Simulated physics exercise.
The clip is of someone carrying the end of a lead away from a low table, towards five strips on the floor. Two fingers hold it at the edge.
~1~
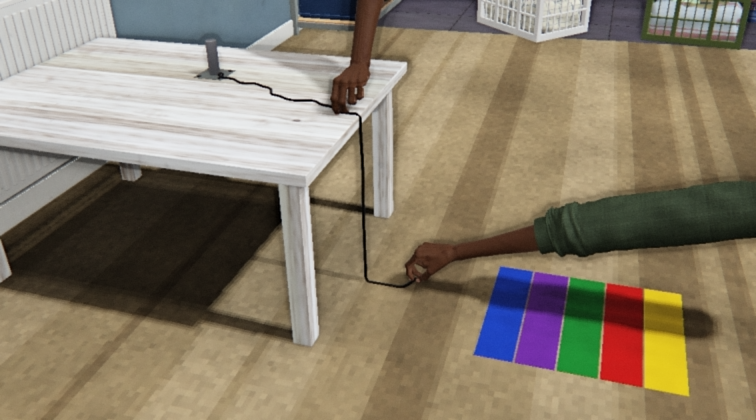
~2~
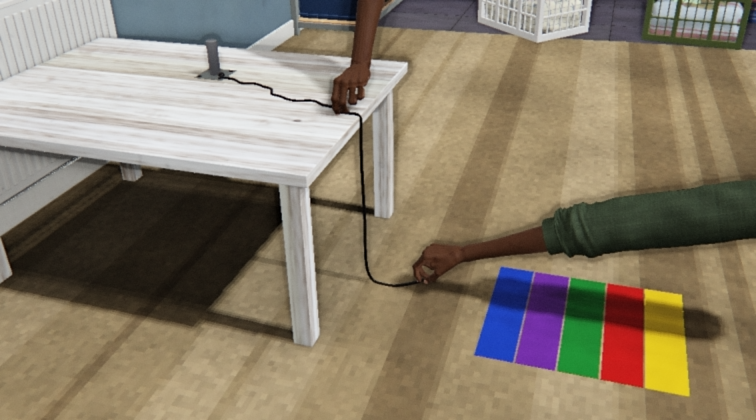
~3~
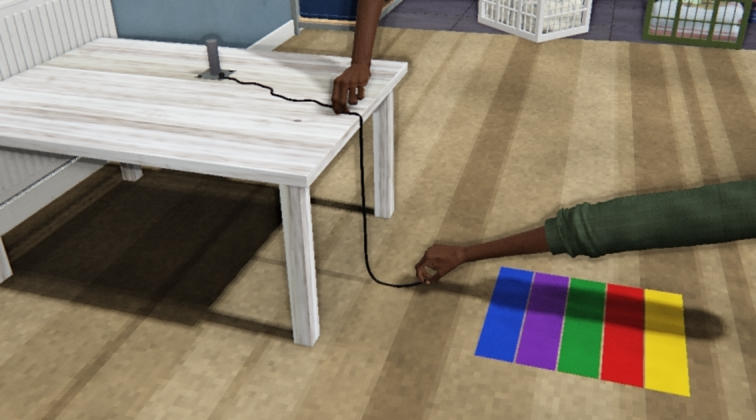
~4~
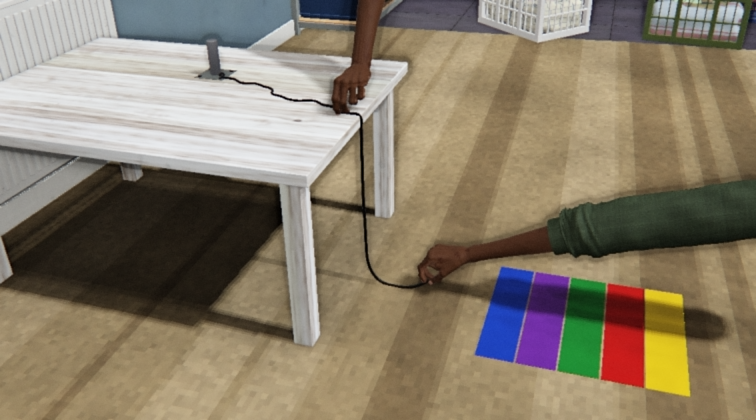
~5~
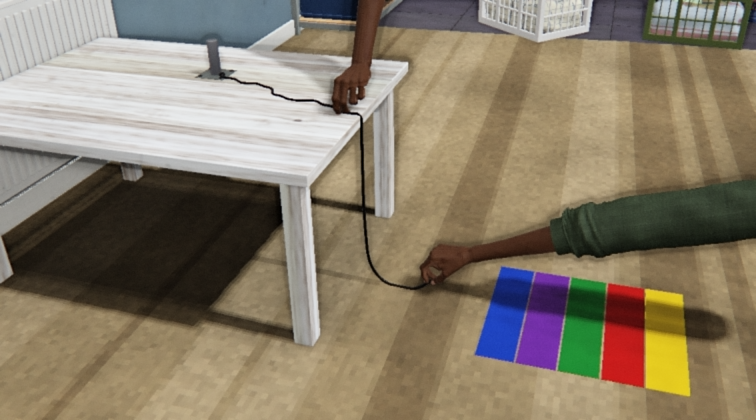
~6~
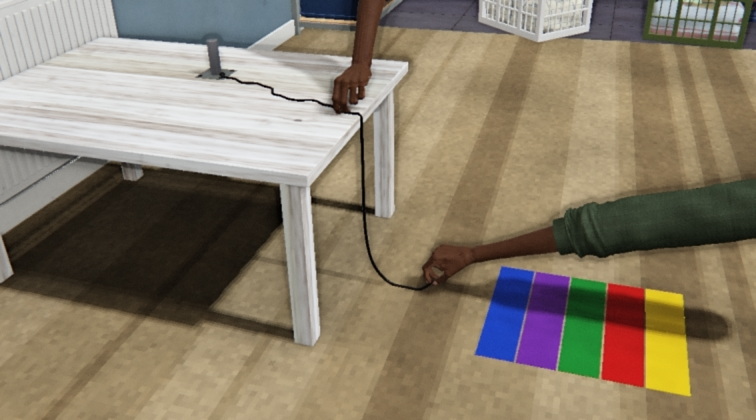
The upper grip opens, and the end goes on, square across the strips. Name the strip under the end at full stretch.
Over purple.
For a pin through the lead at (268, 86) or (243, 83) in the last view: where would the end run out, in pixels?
The places are (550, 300) and (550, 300).
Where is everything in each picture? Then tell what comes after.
The first frame shows end (415, 279); blue (498, 340); purple (538, 348); green (579, 355); red (622, 363); yellow (666, 371).
The second frame shows end (423, 280); lead through (237, 81) (276, 96) (333, 107) (361, 152) (365, 216) (369, 274).
The third frame shows end (425, 280).
The fourth frame shows end (428, 281); lead through (238, 81) (277, 95) (333, 107) (362, 152) (364, 216) (374, 274).
The fifth frame shows end (430, 281).
The sixth frame shows end (433, 281); lead through (238, 81) (277, 95) (334, 107) (362, 152) (364, 216) (380, 274).
A little later, end near (487, 290); short of the strips.
Next, end near (529, 297); over purple.
When it is tight, end near (555, 302); over purple. The end stops over the purple strip.
